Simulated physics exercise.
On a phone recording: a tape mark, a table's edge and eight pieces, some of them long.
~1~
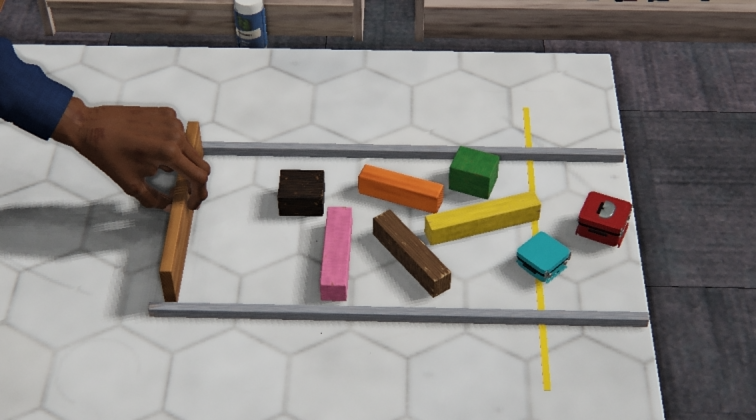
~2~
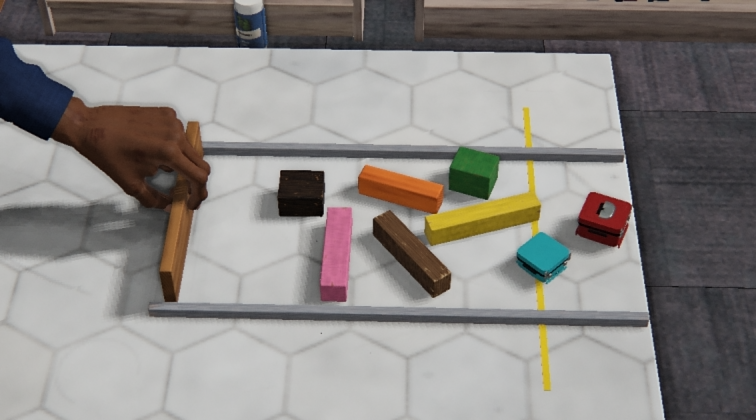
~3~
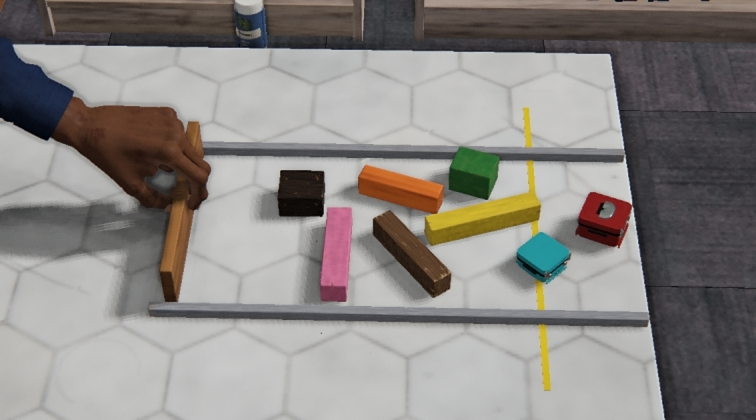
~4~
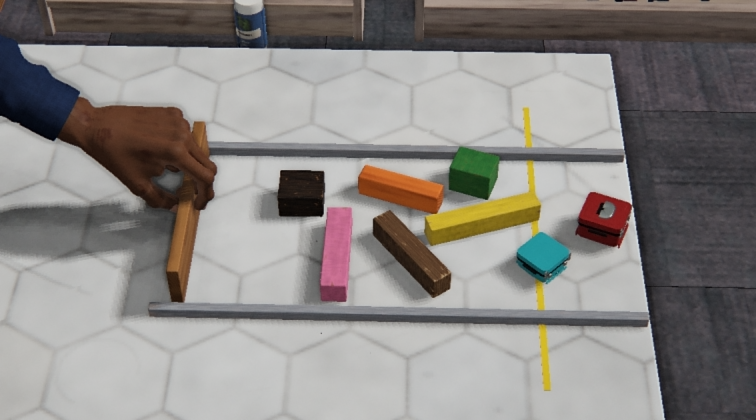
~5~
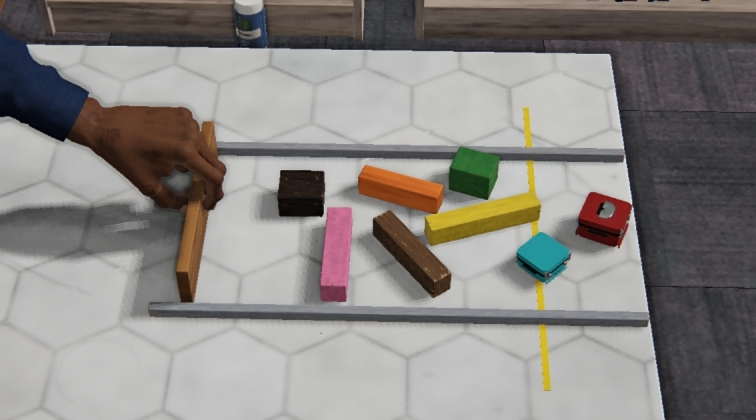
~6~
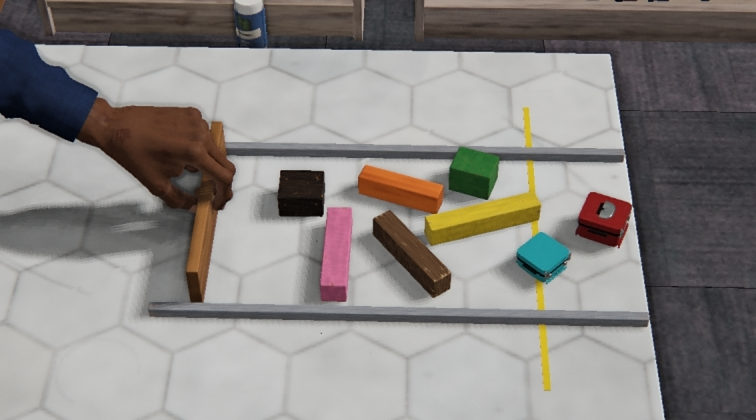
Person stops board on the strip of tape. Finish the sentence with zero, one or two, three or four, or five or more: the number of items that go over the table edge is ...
The number of items that go over the table edge is one or two.
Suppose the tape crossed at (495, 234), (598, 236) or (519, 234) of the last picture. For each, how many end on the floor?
In that order 1, 4 and 1.
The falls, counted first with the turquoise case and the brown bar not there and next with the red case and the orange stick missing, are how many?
Falls come to 1 the first time and 0 the other time.
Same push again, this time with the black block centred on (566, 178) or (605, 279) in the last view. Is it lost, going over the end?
Taken in order, it keeps its place and then does not stay.
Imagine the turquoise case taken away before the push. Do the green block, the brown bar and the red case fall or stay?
As for the green block, it is retained; the brown bar is retained; the red case is not retained.
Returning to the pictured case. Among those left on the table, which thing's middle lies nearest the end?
It's the yellow bar that is foremost.
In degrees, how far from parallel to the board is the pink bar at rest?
The angle comes out near 0 degrees.
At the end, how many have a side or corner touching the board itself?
That comes to 3.
Soon after, none off yet; red case at rest near (604, 221); turquoise case at rest near (542, 259); yellow bar at rest near (483, 218).
At rest, the number that fall off is one or two; fallen, red case.
